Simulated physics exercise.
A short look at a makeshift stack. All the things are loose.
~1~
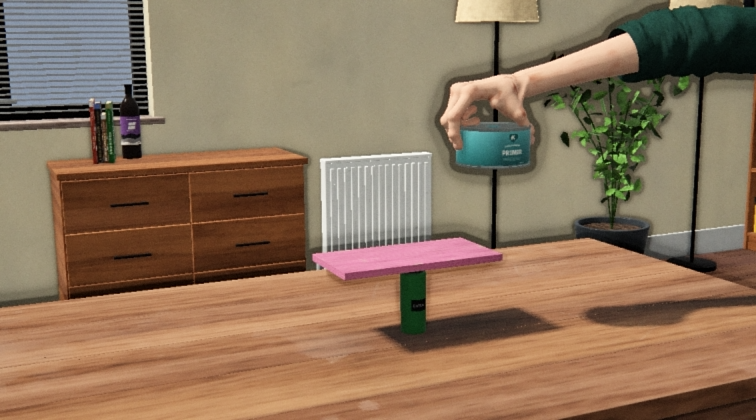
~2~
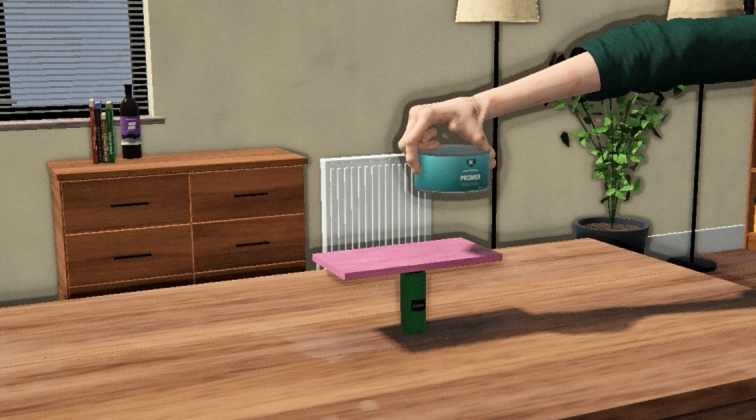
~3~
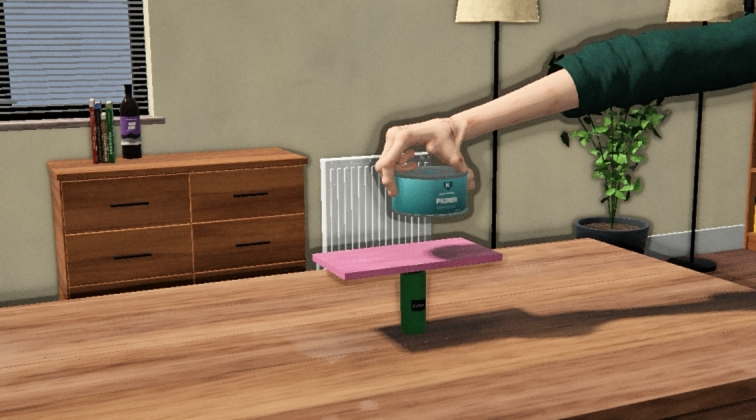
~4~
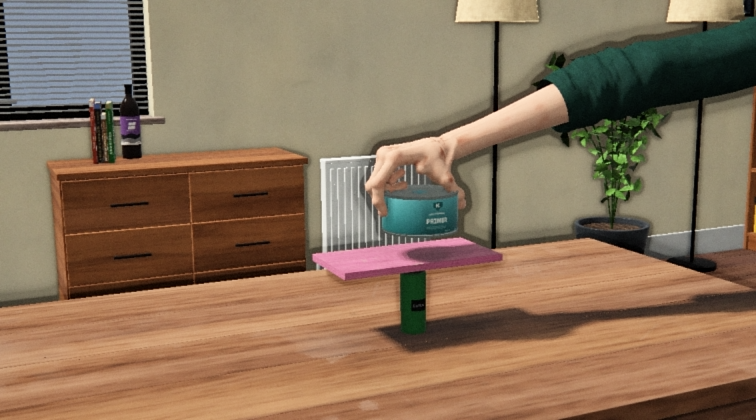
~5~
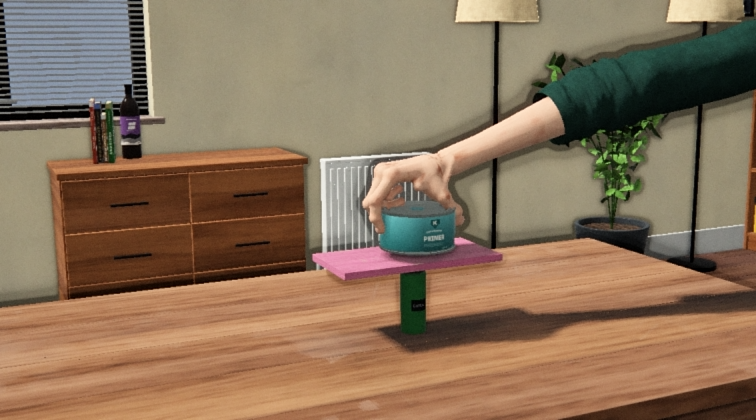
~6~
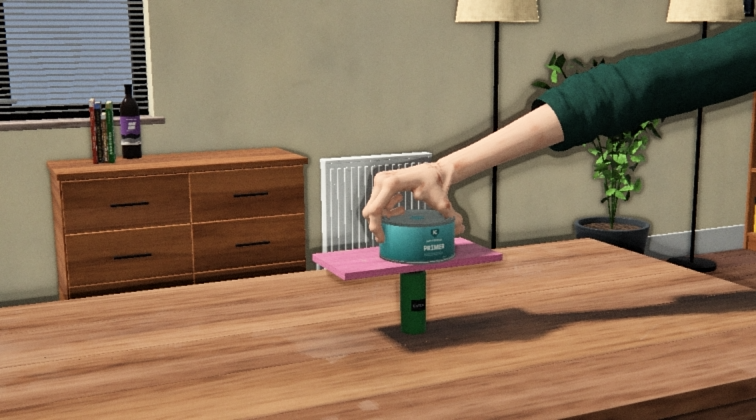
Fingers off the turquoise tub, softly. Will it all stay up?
The stack holds.
Then, 0.60 s on from there, no change.
Then, 1.30 s on from there, turquoise tub resting near (417, 237).
In the end, all 3 unmoved. At the end, from the last picture's camera, turquoise tub near (417, 237). The stack stays up.
